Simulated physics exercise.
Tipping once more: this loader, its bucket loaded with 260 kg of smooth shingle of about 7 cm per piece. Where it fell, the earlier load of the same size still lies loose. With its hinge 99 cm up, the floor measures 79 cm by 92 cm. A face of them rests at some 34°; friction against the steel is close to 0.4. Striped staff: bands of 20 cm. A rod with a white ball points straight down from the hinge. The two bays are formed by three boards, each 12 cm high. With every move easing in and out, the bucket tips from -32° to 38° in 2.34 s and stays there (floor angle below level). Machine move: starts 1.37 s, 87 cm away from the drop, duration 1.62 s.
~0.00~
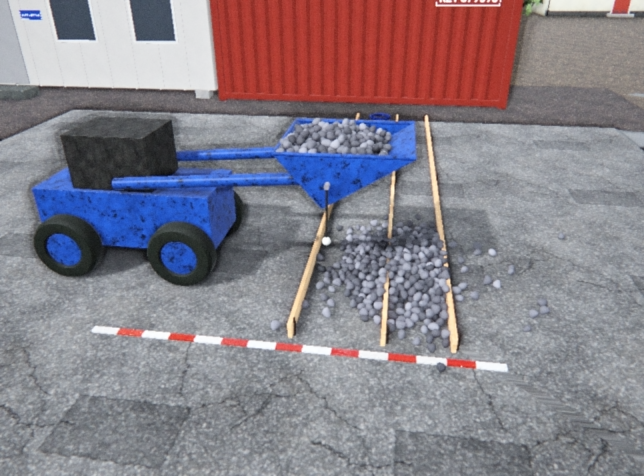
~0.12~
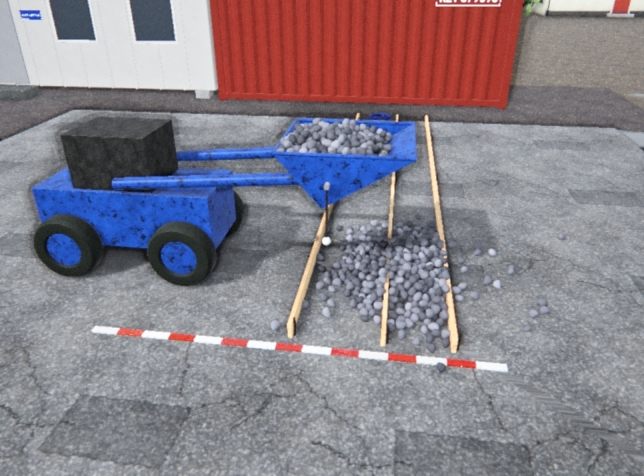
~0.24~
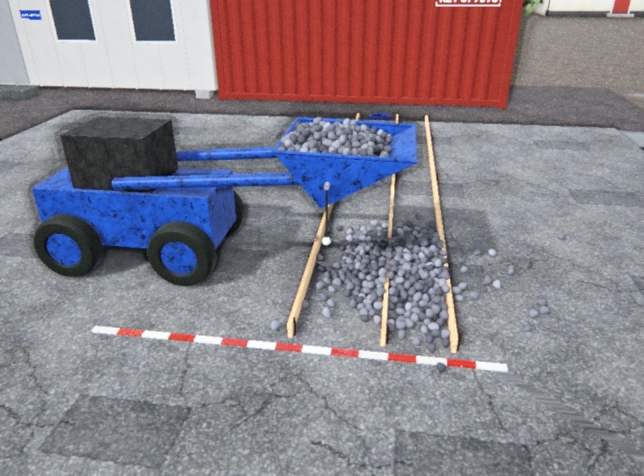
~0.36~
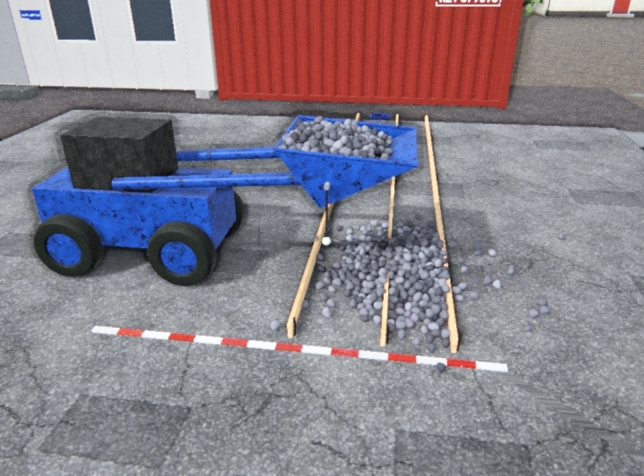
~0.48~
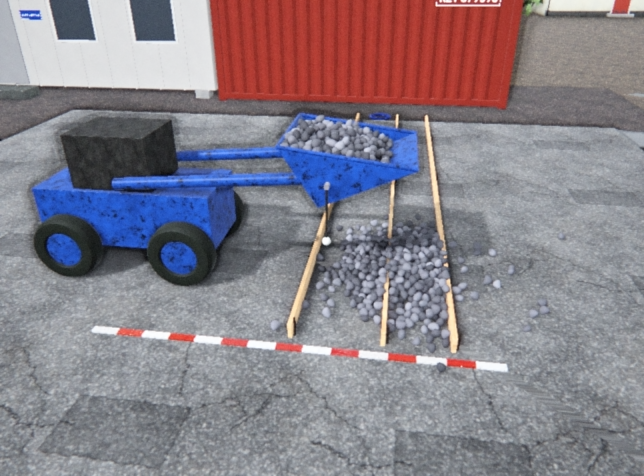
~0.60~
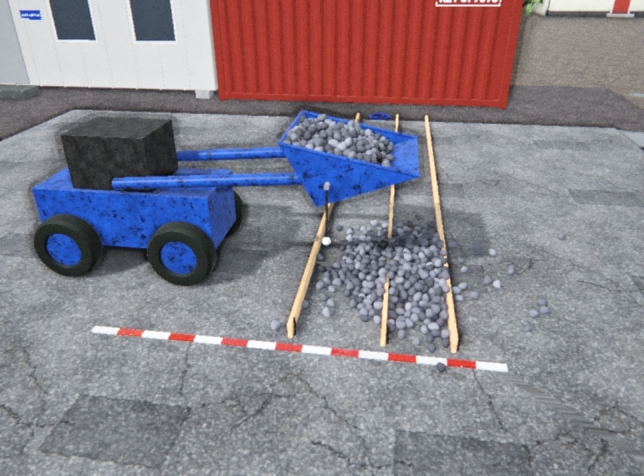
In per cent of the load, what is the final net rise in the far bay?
It comes to roughly 37 per cent.
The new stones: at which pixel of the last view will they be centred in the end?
Centre: Approx. (382, 257).
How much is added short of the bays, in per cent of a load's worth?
I'd estimate some 0 per cent.
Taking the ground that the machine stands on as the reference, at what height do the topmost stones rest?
34 cm above.
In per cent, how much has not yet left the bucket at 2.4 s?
Estimate: 0 % remaining inside, roughly.
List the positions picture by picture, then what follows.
Lip at (416, 159), floor tilted -32°, highest stones at (331, 128). The earlier load is highest near (414, 250), 20 cm above ground level, 33 % in the near bay, 63 % in the far bay, 3 % past the last board, in the first frame.
The bucket is at -31°, its lip at (416, 160); the top of the load is at (329, 129); the stones move at 0.0 m/s on average, in the second frame.
Lip at (417, 162), floor tilted -30°, highest stones at (325, 129); the stones move at 0.1 m/s on average, in the third frame.
Lip at (418, 166), floor tilted -28°, highest stones at (327, 128); the stones move at 0.1 m/s on average, in the fourth frame.
The bucket is at -24°, its lip at (419, 170); the top of the load is at (315, 126); the stones move at 0.1 m/s on average, in the fifth frame.
The bucket is at -21°, its lip at (419, 176); the top of the load is at (313, 125); the stones move at 0.1 m/s on average, in the sixth frame.
After 1.8 s the floor is at 27°; in per cent of one load, 72 in the bucket, 38 in the near bay, 86 in the far bay, 3 past the last board; the foremost stones are at (528, 283).
After 2.4 s the floor is at 38°; in per cent of one load, 0 in the bucket, 88 in the near bay, 102 in the far bay, 10 past the last board; the foremost stones are at (535, 290).
After 3.4 s the floor is at 38°; in per cent of one load, 0 in the bucket, 89 in the near bay, 100 in the far bay, 11 past the last board; the foremost stones are at (530, 275).
After 5.8 s the floor is at 38°; in per cent of one load, 0 in the bucket, 89 in the near bay, 100 in the far bay, 11 past the last board; the foremost stones are at (530, 275). Net gain in the far bay, 37.
